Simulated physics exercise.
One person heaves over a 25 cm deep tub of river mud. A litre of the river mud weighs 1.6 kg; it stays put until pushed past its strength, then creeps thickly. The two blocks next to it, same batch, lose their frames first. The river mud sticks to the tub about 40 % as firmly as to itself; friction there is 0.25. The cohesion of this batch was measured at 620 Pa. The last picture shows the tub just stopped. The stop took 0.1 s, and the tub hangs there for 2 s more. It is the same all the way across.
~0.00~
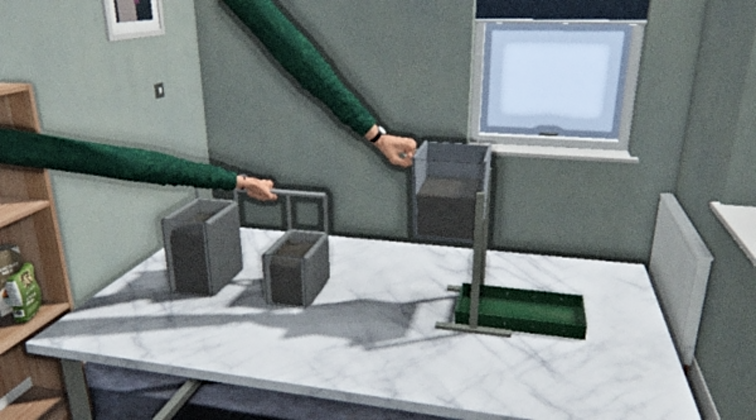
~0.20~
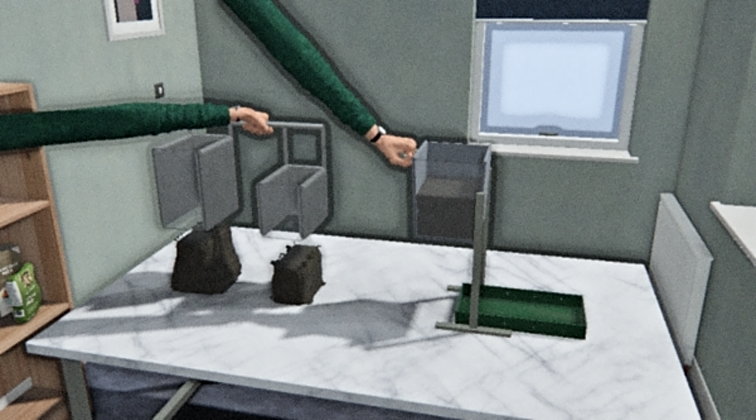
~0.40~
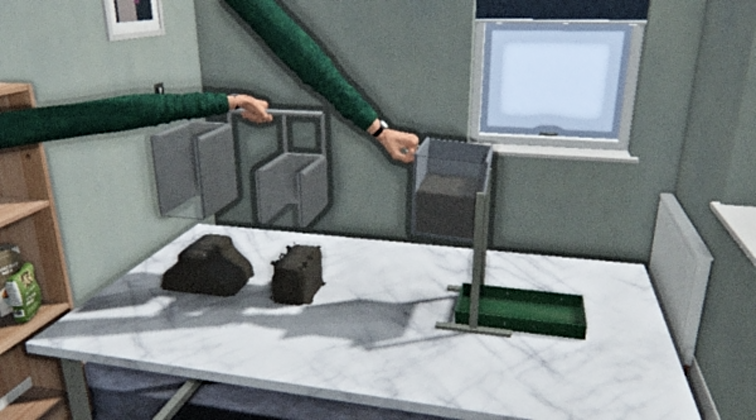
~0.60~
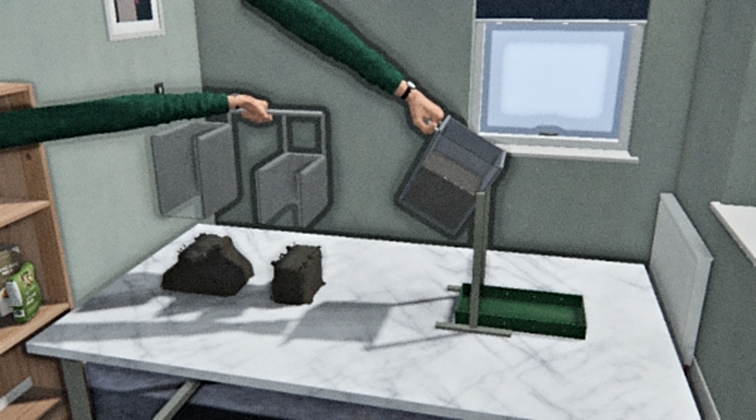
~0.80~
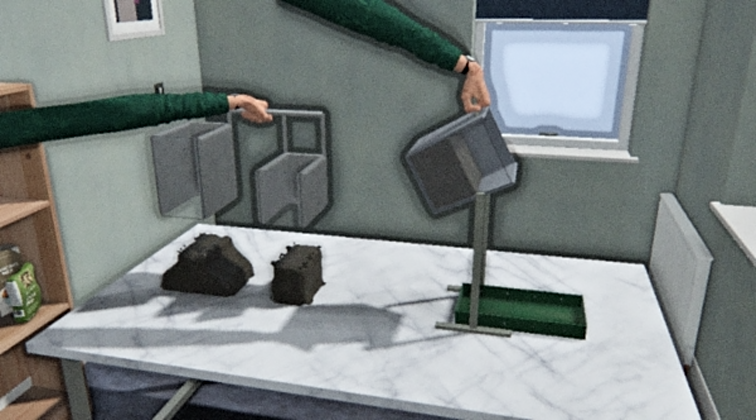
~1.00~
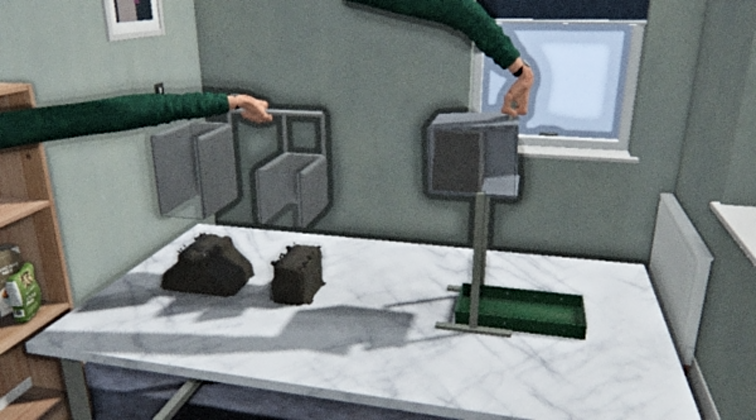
Two arms in dark green sleeves reach over a white marbled table in a grey-green room, seen from slightly above by a still camera. Grey open boxes of dark mud stand at left and centre, and a clear-sided tub hangs on a post beside a green tray at right. The left hand lifts the joined boxes off two dark blocks, the left one slumping lower, then the other hand swings the tub clockwise onto its side.
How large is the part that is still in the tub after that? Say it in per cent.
It comes to some 100 %.
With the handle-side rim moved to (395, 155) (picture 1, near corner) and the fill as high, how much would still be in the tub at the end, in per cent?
It would be near 65 %.
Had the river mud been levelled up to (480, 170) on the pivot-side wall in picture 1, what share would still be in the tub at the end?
Then about 70 %.
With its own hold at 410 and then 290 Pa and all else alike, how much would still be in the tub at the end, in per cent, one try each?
In turn about 85 %, 70 %.
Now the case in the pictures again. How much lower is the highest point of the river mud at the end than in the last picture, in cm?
Roughly 4 cm.
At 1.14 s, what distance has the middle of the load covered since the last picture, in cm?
About 3 cm.
After 1.14 s, the tub is at 87 degrees and holds 100 %.
After 1.31 s, the tub is at 87 degrees and holds 100 %.
After 1.48 s, the tub is at 87 degrees and holds 100 %.
After 1.65 s, the tub is at 87 degrees and holds 100 %.
After 3.00 s, at the end, the tub is at 87 degrees and holds 100 %.
